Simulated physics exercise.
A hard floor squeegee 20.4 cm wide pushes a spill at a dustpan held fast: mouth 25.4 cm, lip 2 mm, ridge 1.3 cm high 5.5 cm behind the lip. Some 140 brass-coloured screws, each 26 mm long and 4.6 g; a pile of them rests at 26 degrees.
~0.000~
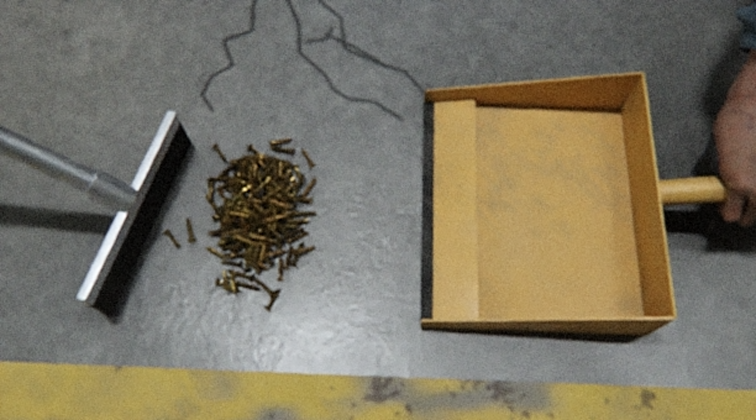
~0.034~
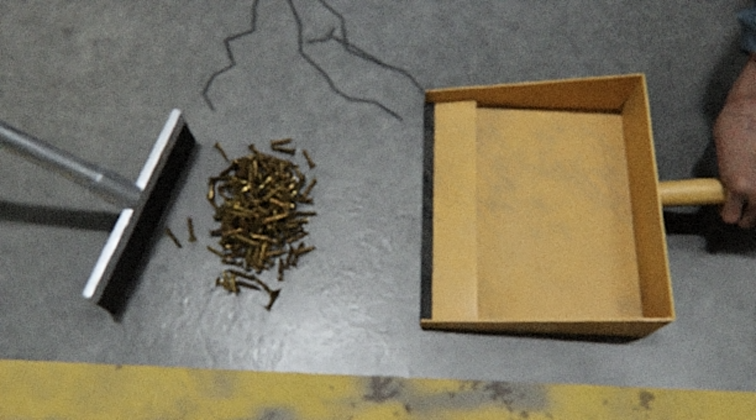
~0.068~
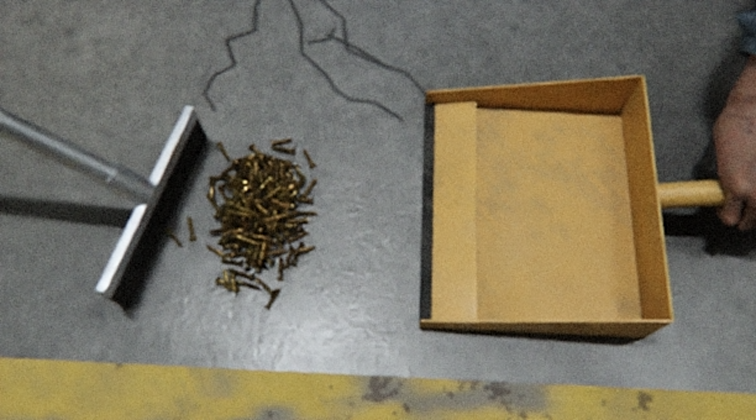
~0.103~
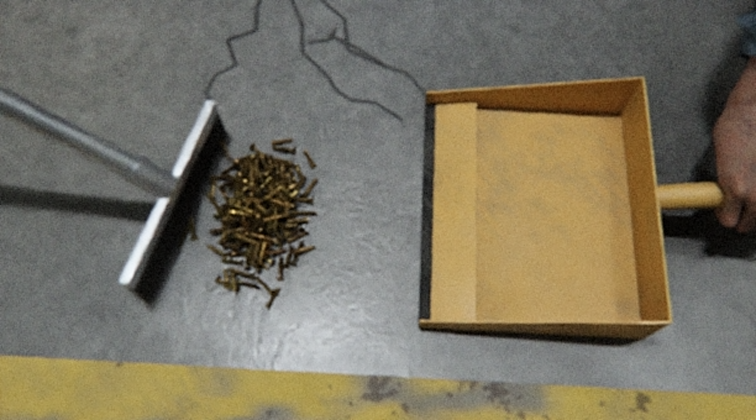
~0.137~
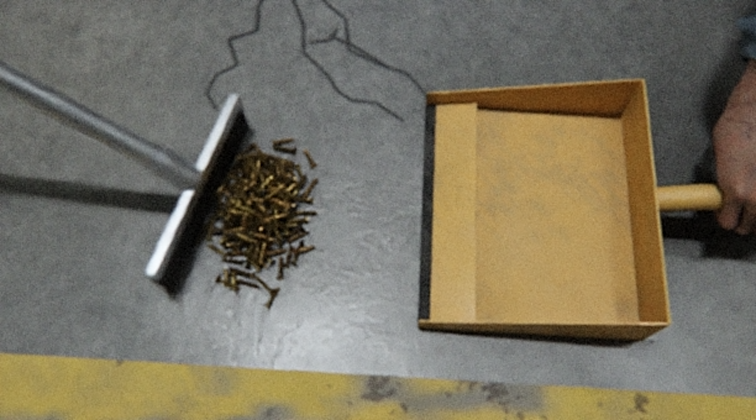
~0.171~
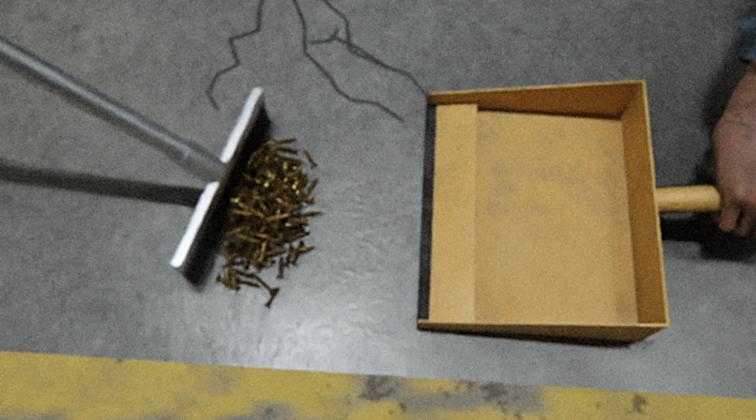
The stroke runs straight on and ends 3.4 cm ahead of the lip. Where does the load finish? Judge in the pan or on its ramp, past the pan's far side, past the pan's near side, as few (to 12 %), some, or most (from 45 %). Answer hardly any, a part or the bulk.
Pan hardly any, far side hardly any, near side hardly any.
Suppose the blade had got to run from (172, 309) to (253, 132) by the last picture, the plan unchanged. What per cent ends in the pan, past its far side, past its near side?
Pan 15, far 0, near 5.
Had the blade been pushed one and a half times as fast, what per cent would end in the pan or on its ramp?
It would be near 30 per cent.
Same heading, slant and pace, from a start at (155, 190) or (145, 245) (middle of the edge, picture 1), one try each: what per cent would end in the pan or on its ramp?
Some 5 and 10 per cent.
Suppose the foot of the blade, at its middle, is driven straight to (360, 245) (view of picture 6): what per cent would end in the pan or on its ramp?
Some 20 per cent.
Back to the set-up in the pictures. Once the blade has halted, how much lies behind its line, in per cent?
Some 5 per cent.
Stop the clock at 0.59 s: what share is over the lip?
Some 10 per cent.
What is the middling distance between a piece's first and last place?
About 14 cm.
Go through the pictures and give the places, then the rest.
Blade from (88, 299) to (174, 120), moved 0.0 cm, 0 of the pieces shifted so far; middle of the pieces at (258, 202); pan at (546, 211), in the first picture.
Blade from (93, 296) to (179, 119), moved 0.4 cm, 0 of the pieces shifted so far; middle of the pieces at (259, 202), in the second picture.
Blade from (106, 291) to (191, 115), moved 1.6 cm, 0 of the pieces shifted so far; middle of the pieces at (259, 202), in the third picture.
Blade from (129, 283) to (212, 110), moved 3.7 cm, 2 of the pieces shifted so far; middle of the pieces at (259, 202), in the fourth picture.
Blade from (155, 275) to (236, 103), moved 6.1 cm, 9 of the pieces shifted so far; middle of the pieces at (260, 201), in the fifth picture.
Blade from (180, 266) to (259, 97), moved 8.5 cm, 71 of the pieces shifted so far; middle of the pieces at (264, 200); pan at (545, 216). Its pace works out near 0.70 m/s, heading 21 degrees away from the viewer's side, in the sixth picture.
After 0.29 s, middle of the blade 13 cm from the lip; 0 % over the lip, far side 0 %, near side 0 %.
After 0.37 s, middle of the blade 8 cm from the lip; 0 % over the lip, far side 0 %, near side 0 %.
After 0.59 s, middle of the blade 6 cm from the lip; 10 % over the lip, far side 0 %, near side 0 %.
At rest (1.1 s), pan 10 %, far side 0 %, near side 0 %, in front of the lip or behind the blade 90 %.
